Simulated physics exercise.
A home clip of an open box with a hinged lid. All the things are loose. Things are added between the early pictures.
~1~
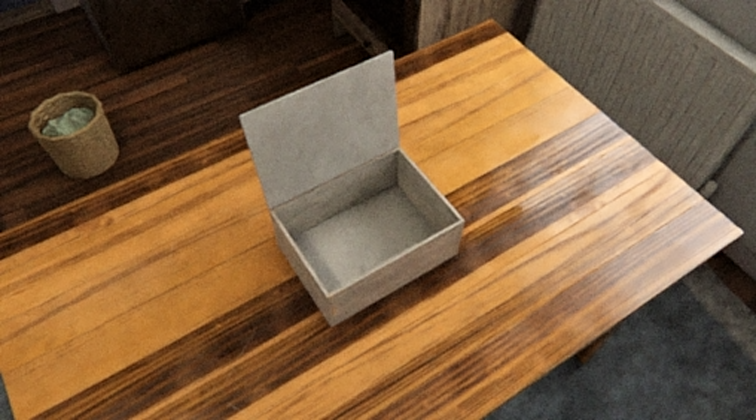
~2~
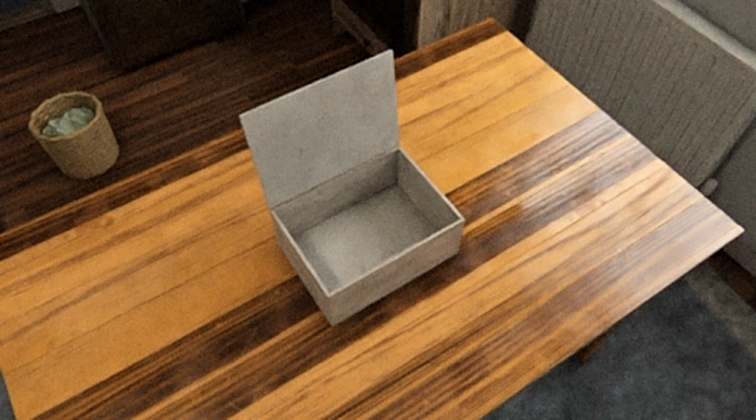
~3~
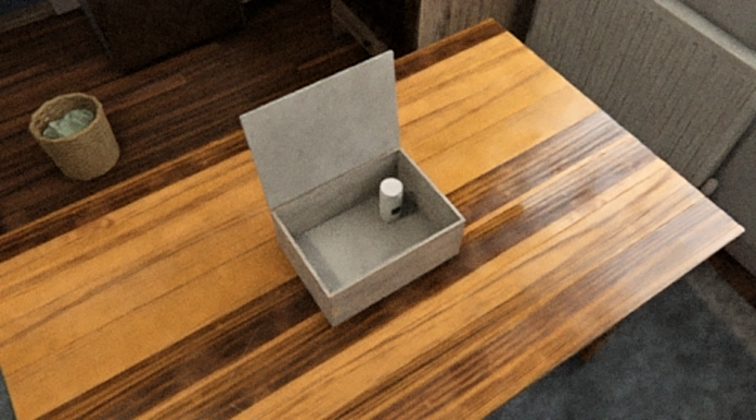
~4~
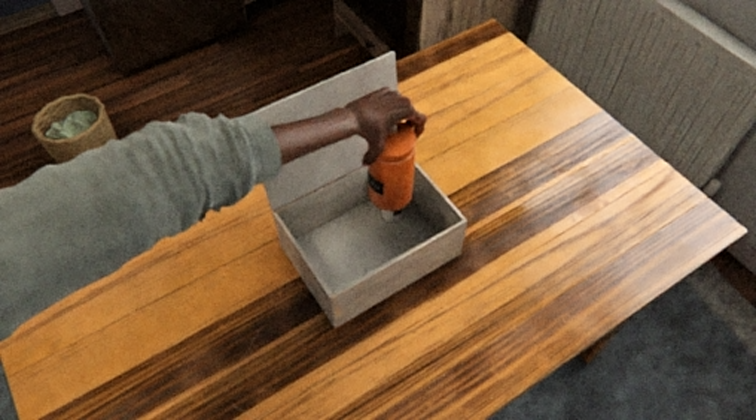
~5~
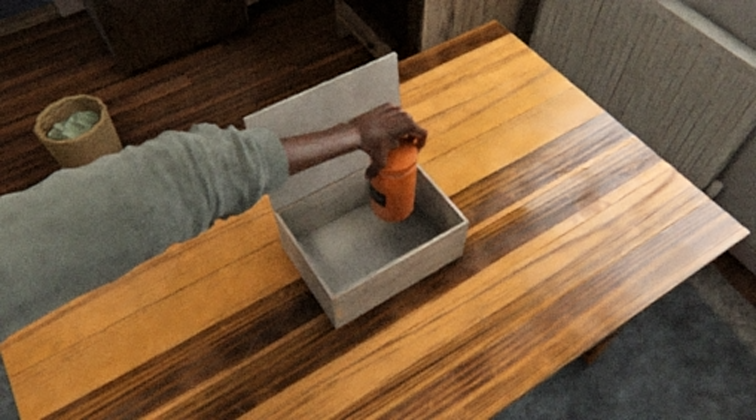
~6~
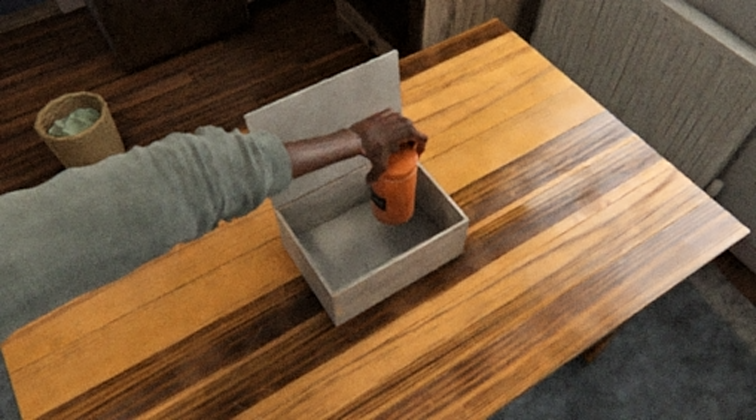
A sleeved arm lowering an orange jar slightly inside an open grey box, after a white shaker appears in it.
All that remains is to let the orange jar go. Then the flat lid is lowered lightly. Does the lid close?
The lid sits on the rim.
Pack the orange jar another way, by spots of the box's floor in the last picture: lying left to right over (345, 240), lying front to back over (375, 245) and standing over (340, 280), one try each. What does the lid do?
First, it shuts flat; second, it shuts flat; third, it will not close.
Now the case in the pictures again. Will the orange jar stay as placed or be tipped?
The orange jar ends up tilted.
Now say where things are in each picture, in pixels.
The last thing is not in view yet, in the first frame.
The last thing is not in view yet, in the second frame.
The last thing is not in view yet; white shaker (391, 201), in the third frame.
On its way; orange jar (391, 168), in the fourth frame.
On its way; orange jar (393, 180), in the fifth frame.
Put in, still held; orange jar (393, 184), in the sixth frame.
Then, 0.50 s after the last picture, orange jar tipped 49° from how it was near (362, 226).
Then, 1.40 s after the last picture, lid 72° above the rim; orange jar on its side near (336, 225).
Then, 2.00 s after the last picture, lid 29° above the rim; orange jar on its side near (336, 225).
At rest, lid shut; tipped over in the box, orange jar; white shaker in place. Seen from the same camera at the end, orange jar near (336, 225).
